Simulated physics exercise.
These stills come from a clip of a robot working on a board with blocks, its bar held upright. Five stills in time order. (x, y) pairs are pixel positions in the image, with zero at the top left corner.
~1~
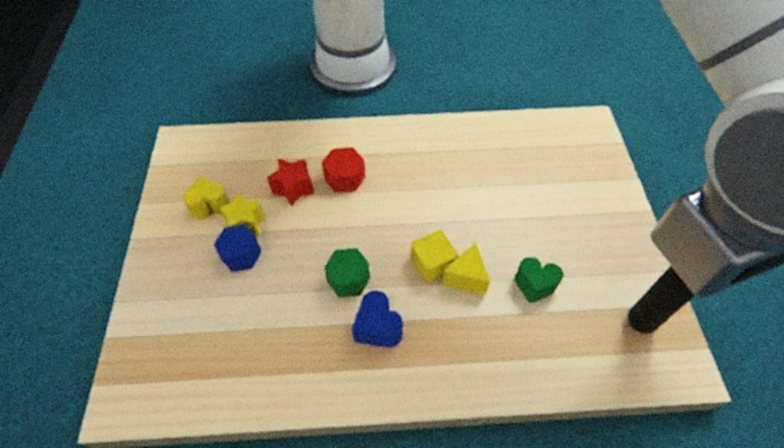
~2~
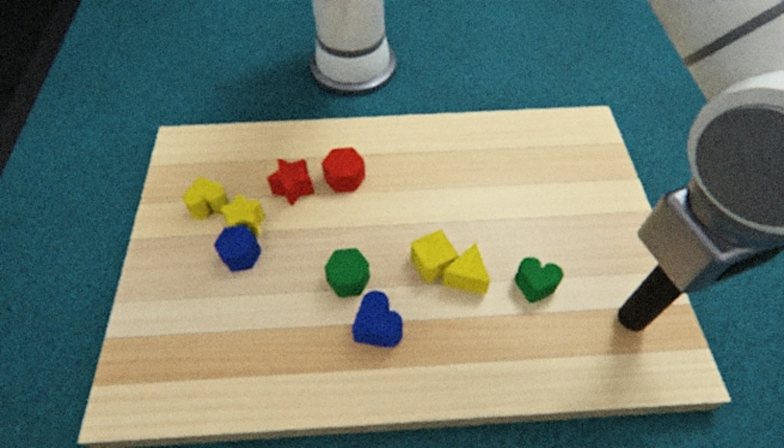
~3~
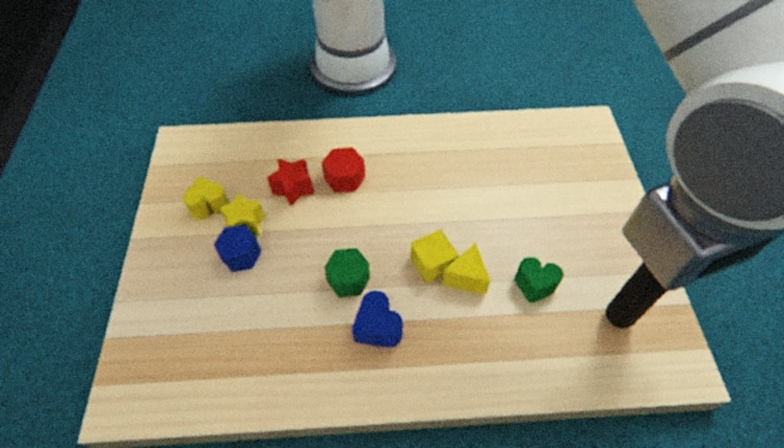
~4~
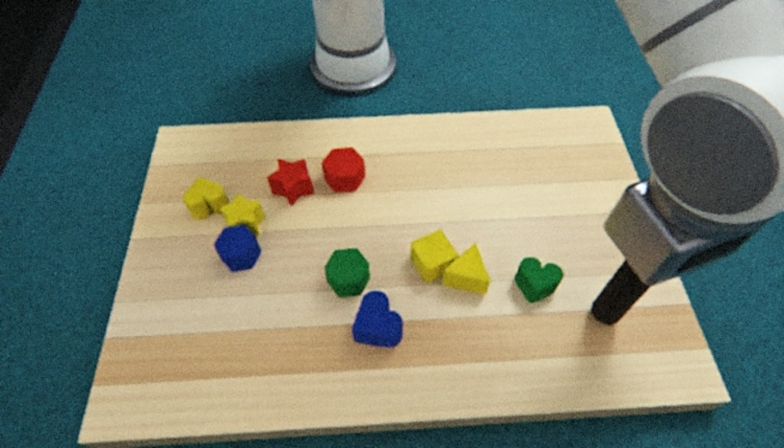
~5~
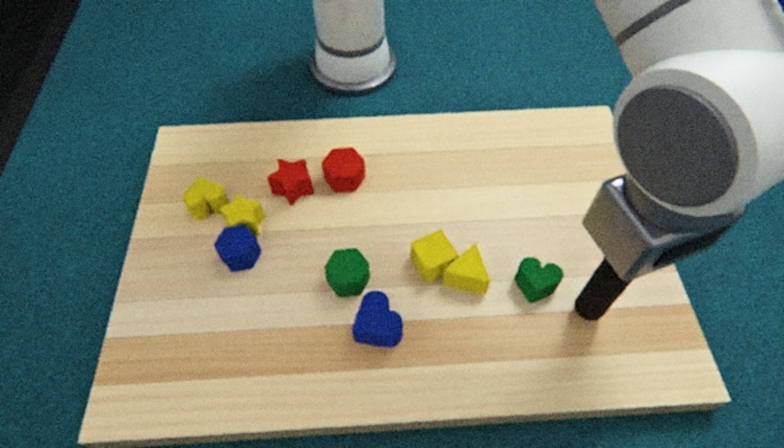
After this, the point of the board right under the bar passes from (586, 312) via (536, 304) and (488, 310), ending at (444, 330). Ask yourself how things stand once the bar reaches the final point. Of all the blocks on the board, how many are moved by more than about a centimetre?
That push would leave one block displaced by more than about 1 cm.
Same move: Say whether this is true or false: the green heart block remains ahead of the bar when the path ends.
The statement is incorrect.
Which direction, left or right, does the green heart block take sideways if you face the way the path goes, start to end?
With start-to-end as forward, it shifts right.
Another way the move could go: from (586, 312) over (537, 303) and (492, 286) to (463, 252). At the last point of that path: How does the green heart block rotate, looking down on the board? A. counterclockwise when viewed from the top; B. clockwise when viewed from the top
B (clockwise when viewed from the top)
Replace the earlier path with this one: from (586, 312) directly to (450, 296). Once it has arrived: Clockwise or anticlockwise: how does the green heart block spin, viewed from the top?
Spin direction: Clockwise.
The first path, step by step. One third of the way, bar (537, 300); green heart block (530, 264).
Two thirds of the way, bar (488, 307); green heart block (528, 263), turned 15° clockwise.
At the end, bar (444, 326); yellow triangle unmoved; green heart block (528, 263), turned 15° clockwise.
